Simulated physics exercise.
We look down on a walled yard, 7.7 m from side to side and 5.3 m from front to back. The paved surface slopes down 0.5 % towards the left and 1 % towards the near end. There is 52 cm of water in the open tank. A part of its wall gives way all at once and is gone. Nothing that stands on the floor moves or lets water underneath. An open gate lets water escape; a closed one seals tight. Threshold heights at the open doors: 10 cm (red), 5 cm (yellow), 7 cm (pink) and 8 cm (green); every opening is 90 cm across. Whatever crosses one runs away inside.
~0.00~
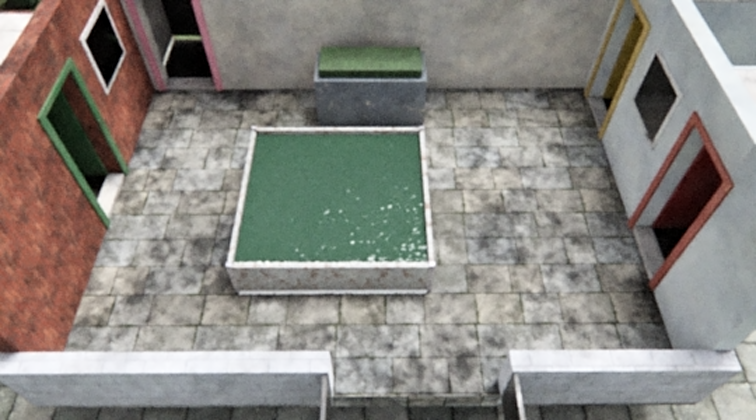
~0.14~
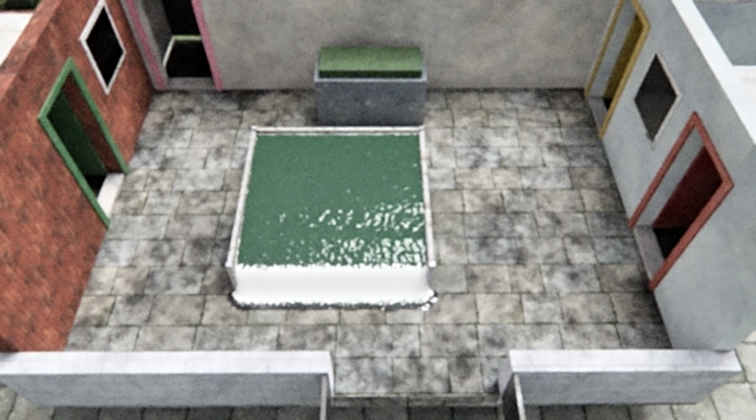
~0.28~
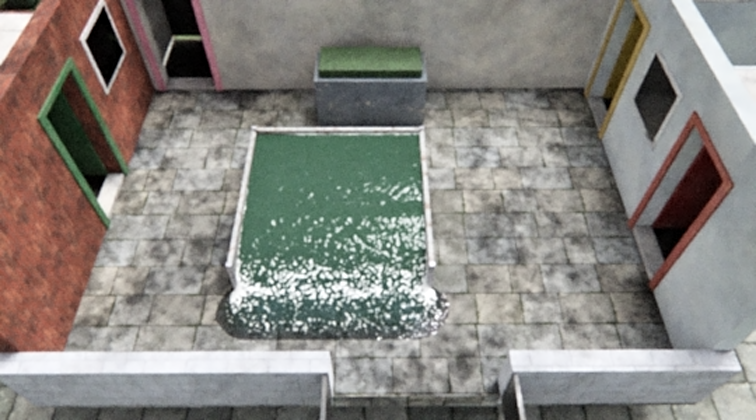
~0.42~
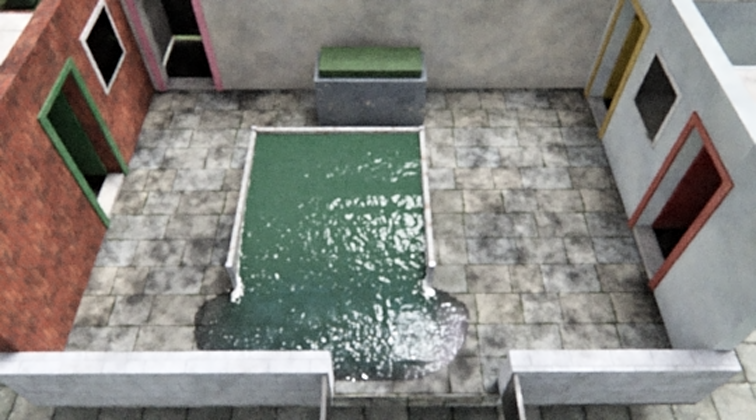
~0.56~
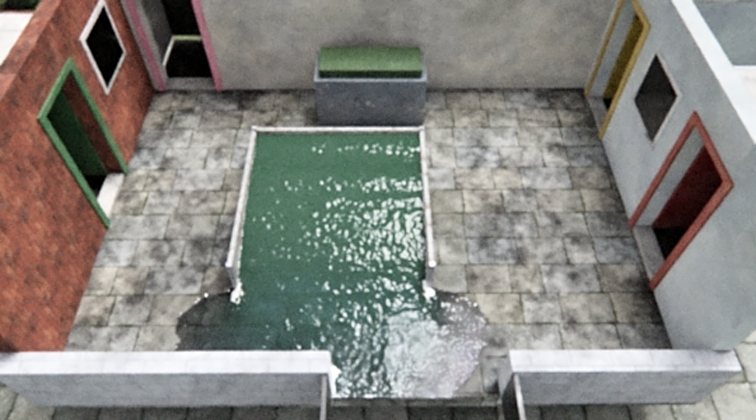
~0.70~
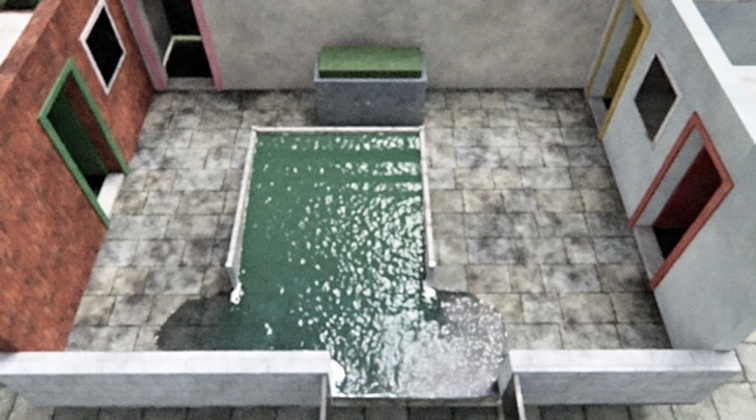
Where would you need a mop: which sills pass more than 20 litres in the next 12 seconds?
Door by door: At the red door it stays under the limit; at the yellow door it stays under the limit; at the pink door it goes over the limit; at the green door it does not reach the limit.
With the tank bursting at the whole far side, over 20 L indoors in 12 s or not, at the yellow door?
Against that limit: Yellow over.
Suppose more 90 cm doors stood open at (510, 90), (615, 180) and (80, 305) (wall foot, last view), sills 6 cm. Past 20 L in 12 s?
In turn: Under, below, above.
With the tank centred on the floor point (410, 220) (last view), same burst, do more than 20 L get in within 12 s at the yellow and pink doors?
Against that limit: Yellow under, pink below.
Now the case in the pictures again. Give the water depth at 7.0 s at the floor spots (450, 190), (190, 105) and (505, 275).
In that order: 0, 11 and 0 cm.
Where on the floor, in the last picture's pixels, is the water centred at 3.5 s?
At about (276, 277).
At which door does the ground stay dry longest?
It is the yellow one.
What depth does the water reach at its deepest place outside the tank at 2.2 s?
Up to some 36 cm.
After 1.4 s water covers 15 % of the floor and is deepest (40 cm) near (293, 363); red door not reached, yellow door not reached, pink door not reached, green door not reached.
After 2.2 s water covers 25 % of the floor and is deepest (36 cm) near (292, 377); red door not reached, yellow door not reached, pink door not reached, green door not reached.
After 3.5 s water covers 35 % of the floor and is deepest (30 cm) near (55, 378); red door not reached, yellow door not reached, pink door not reached, green door 8 cm at the sill, 0 L in.
After 7.0 s water covers 70 % of the floor and is deepest (12 cm) near (316, 105); red door 3 cm at the sill, 0 L in, yellow door not reached, pink door 11 cm at the sill, 57 L in, green door 5 cm at the sill, 0 L in.
After 12.0 s water covers 90 % of the floor and is deepest (9 cm) near (95, 265); red door 1 cm at the sill, 0 L in, yellow door 2 cm at the sill, 0 L in, pink door 6 cm at the sill, 69 L in, green door 8 cm at the sill, 2 L in.
